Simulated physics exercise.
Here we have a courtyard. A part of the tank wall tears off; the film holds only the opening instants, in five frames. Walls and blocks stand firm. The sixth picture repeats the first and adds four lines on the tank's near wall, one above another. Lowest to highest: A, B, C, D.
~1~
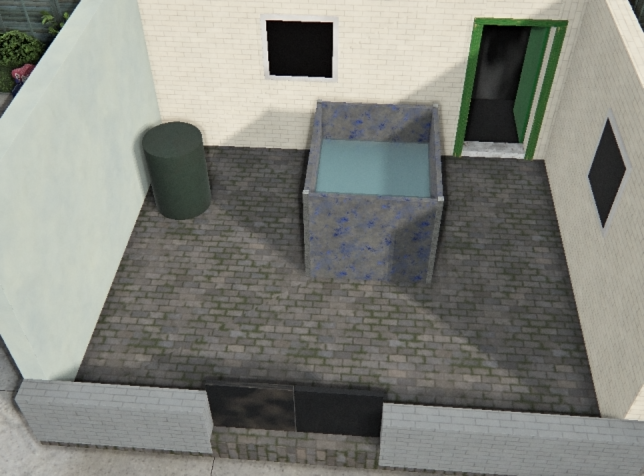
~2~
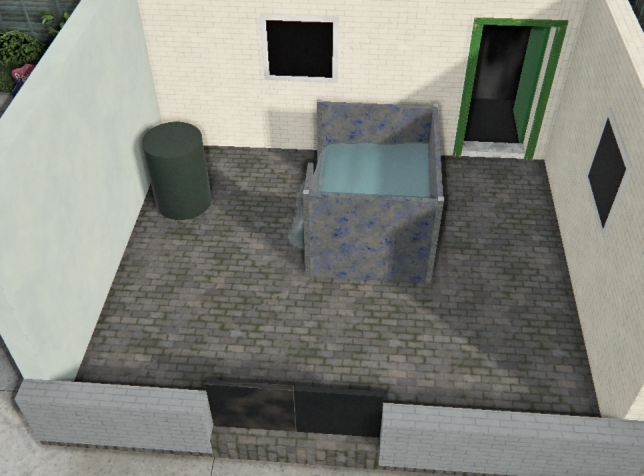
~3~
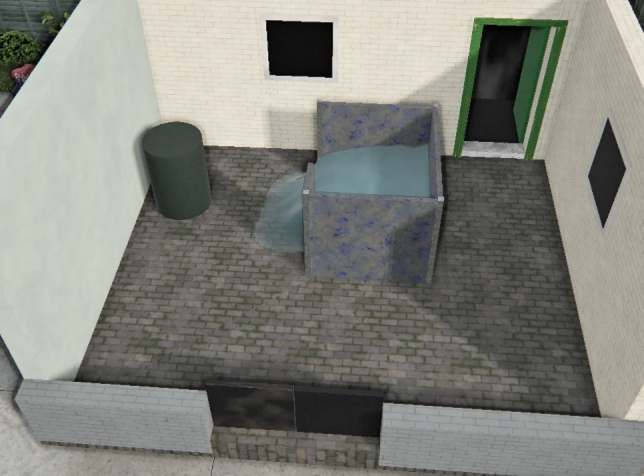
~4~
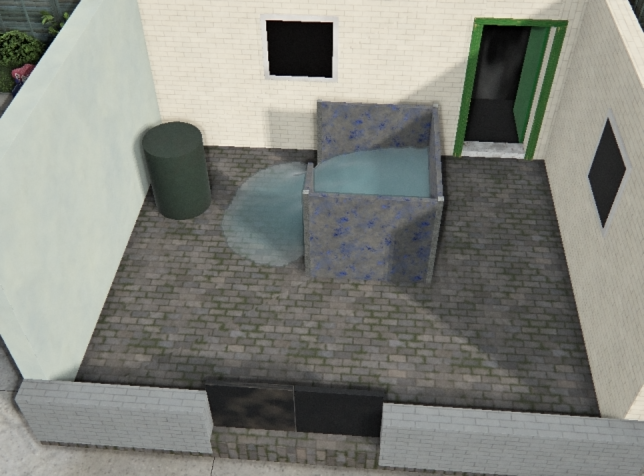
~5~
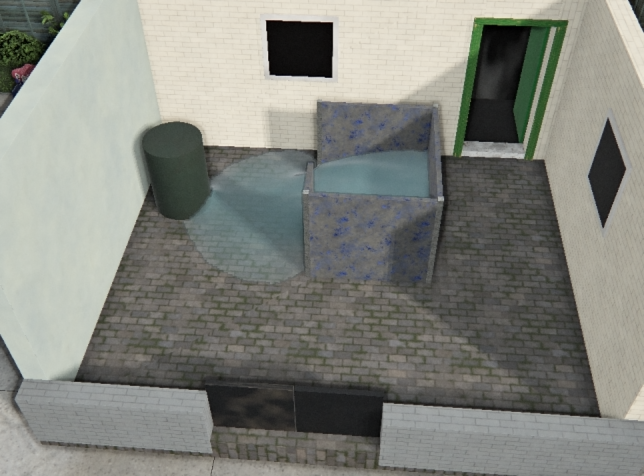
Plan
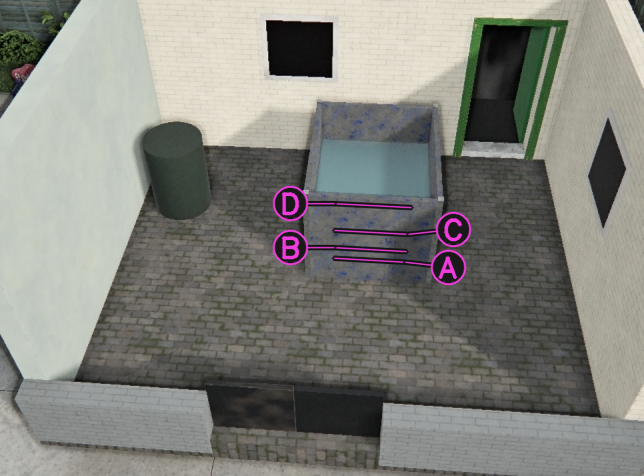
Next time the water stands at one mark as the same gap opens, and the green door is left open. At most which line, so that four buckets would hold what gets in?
The answer is level C.
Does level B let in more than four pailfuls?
No.
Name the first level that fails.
Here it is level D.
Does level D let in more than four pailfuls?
Yes.
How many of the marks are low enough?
Three of them.
On the marked copy, A at (369, 260); B at (370, 249); C at (371, 232); D at (372, 205); from the bottom up A, B, C, D.
If A is chosen, nothing gets over.
If B is chosen, a splash gets over, under a bucket.
If C is chosen, a bucket or two gets in.
If D is chosen, about 9 bucketfuls get in.
